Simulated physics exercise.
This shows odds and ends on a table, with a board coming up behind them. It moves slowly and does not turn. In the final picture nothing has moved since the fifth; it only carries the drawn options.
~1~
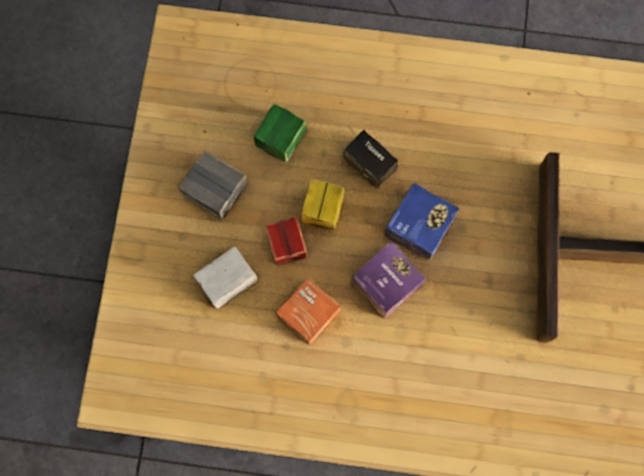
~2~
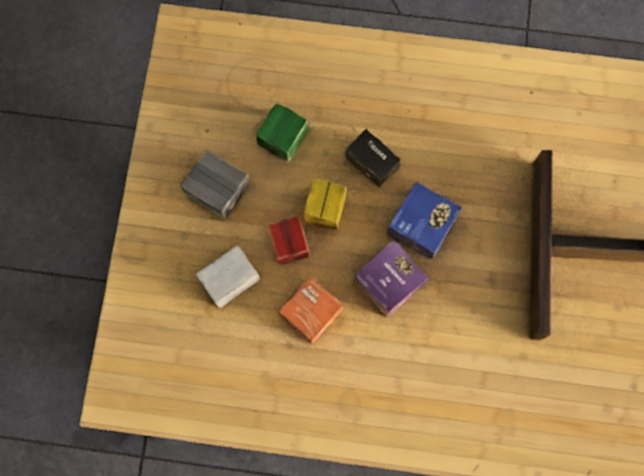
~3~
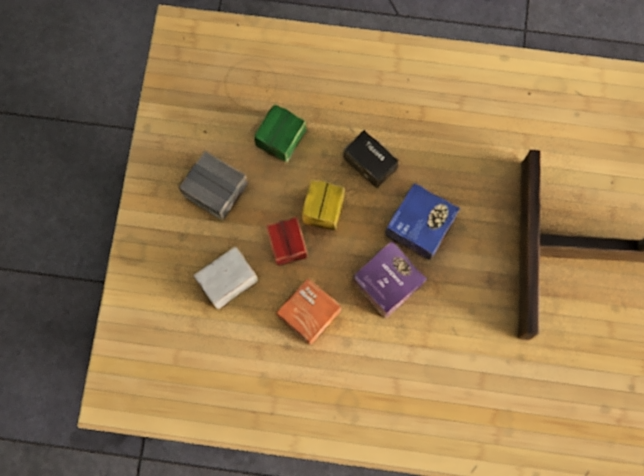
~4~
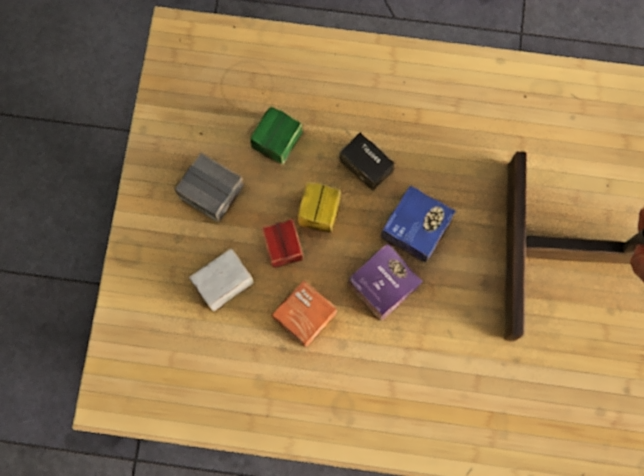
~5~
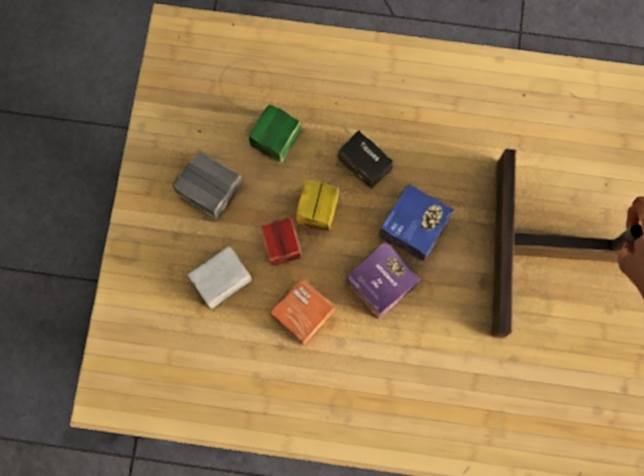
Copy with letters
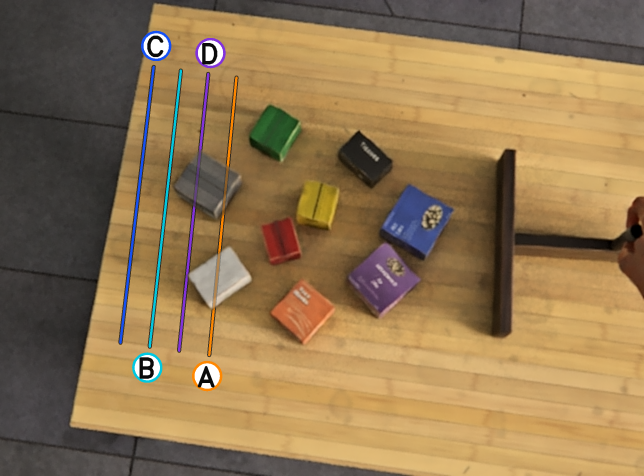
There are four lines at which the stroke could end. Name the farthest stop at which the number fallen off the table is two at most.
It should halt at D.
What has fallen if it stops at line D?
The grey box.
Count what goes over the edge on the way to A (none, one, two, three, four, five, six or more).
In all, one.
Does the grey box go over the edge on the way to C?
By then, yes.
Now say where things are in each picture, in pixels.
The first frame shows black box (371, 159); red box (286, 242); board (553, 242).
The second frame shows board (546, 240); yellow box (325, 204).
The third frame shows board (534, 240); white block (226, 279).
The fourth frame shows board (520, 241); purple packet (384, 283).
The fifth frame shows board (509, 239); black box (366, 160); red box (281, 242); orange box (303, 312).
On the marked copy, A at (223, 211); B at (166, 203); C at (138, 199); D at (194, 207).
With D. Early on, board (394, 223); orange box (299, 315); black box (361, 160).
Further on, board (280, 208); grey box (166, 184); yellow box (207, 193).
At the end, board (194, 196); grey box over the edge; yellow box (124, 181); one fallen.
As for the rest, A is within the limit but short; B drops four; C drops five.
